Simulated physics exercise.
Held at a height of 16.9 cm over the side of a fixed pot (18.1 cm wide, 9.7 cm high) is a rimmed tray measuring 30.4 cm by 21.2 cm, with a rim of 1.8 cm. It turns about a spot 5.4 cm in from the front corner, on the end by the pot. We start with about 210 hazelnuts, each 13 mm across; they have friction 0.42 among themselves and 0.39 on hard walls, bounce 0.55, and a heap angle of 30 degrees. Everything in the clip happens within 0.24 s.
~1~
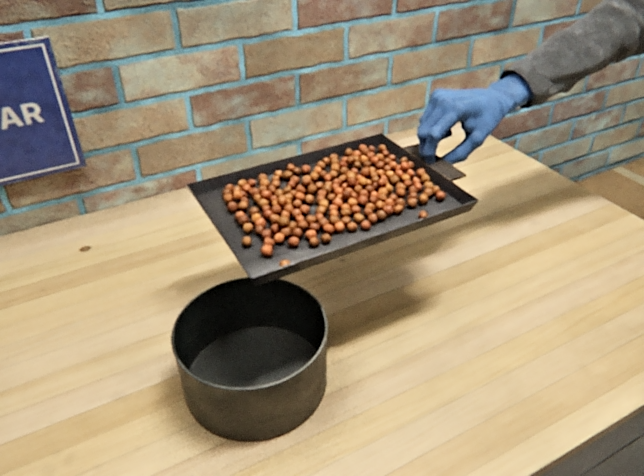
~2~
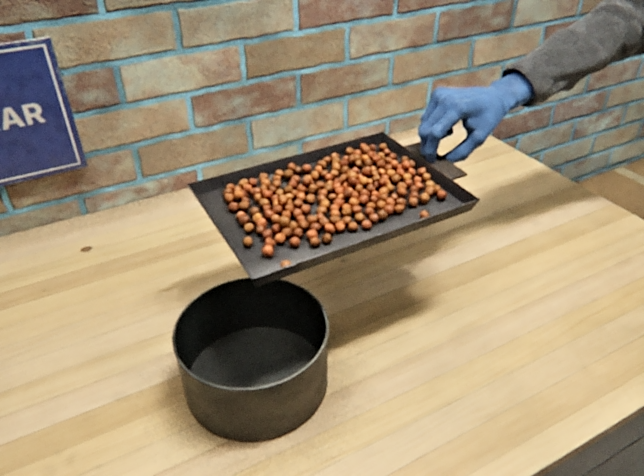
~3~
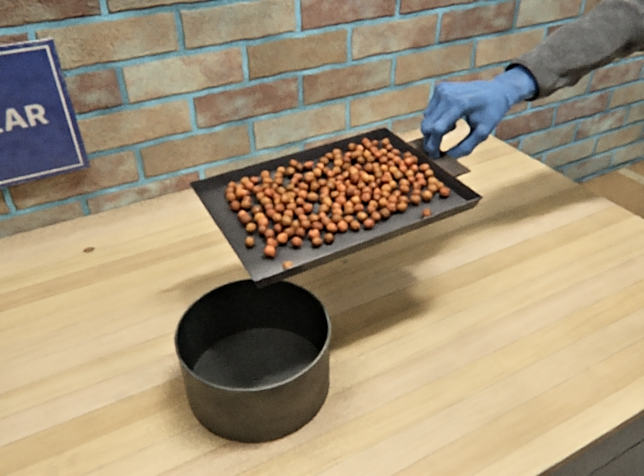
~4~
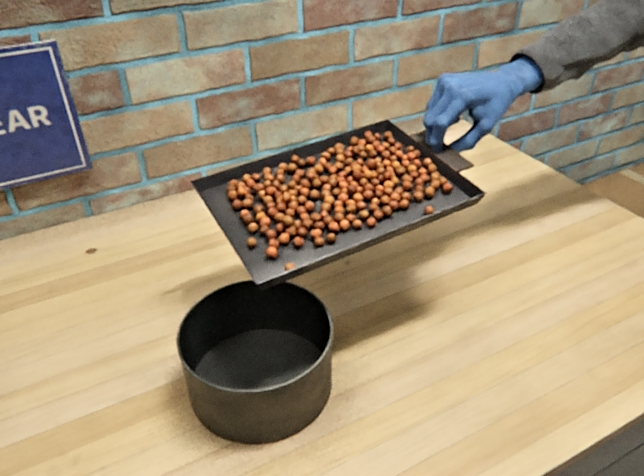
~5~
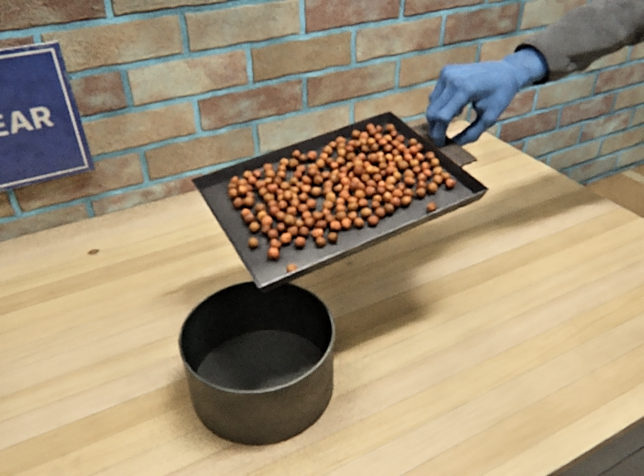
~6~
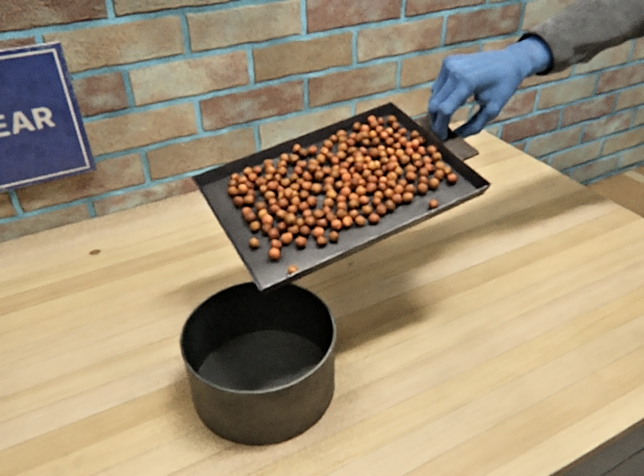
At first, a blue-gloved hand holds a dark rimmed tray of round brown nuts nearly level above a wooden table, beside a brick wall and over a black pot. The hand then raises the tray's far right end slightly, tilting it gently toward the left front corner, while the nuts stay heaped together.
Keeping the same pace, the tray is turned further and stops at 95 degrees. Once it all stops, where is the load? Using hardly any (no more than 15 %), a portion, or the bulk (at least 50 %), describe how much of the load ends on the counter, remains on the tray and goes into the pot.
Counter: Hardly any, left on the tray: Hardly any, pot: The bulk.
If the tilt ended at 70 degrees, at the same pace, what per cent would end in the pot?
Roughly 90 %.
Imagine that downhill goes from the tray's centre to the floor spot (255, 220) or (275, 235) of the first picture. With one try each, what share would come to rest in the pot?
Near 30 and 75 per cent, in that order.
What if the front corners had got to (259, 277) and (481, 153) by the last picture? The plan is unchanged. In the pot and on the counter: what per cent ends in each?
In the pot: 35 per cent; on the counter: 65 per cent.
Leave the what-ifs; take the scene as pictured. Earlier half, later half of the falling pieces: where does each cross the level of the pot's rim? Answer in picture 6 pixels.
Earlier half at about (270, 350), later half at about (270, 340) in pixels.
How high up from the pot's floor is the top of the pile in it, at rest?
It stands at some 3.5 cm.
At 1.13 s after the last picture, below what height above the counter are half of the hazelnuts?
About 14 centimetres.
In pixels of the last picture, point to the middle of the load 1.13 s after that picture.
Load centre: About (271, 311) px.
Then, 0.68 s after the last picture, tilt 50 degrees; the tray holds 100 %, the pot 0 %.
Then, 1.13 s after the last picture, tilt 76 degrees; the tray holds 50 %, the pot 35 %.
Then, 1.66 s after the last picture, tilt 95 degrees; the tray holds 0 %, the pot 95 %.
In the end, counter 5 %, tray 0 %, pot 95 %.
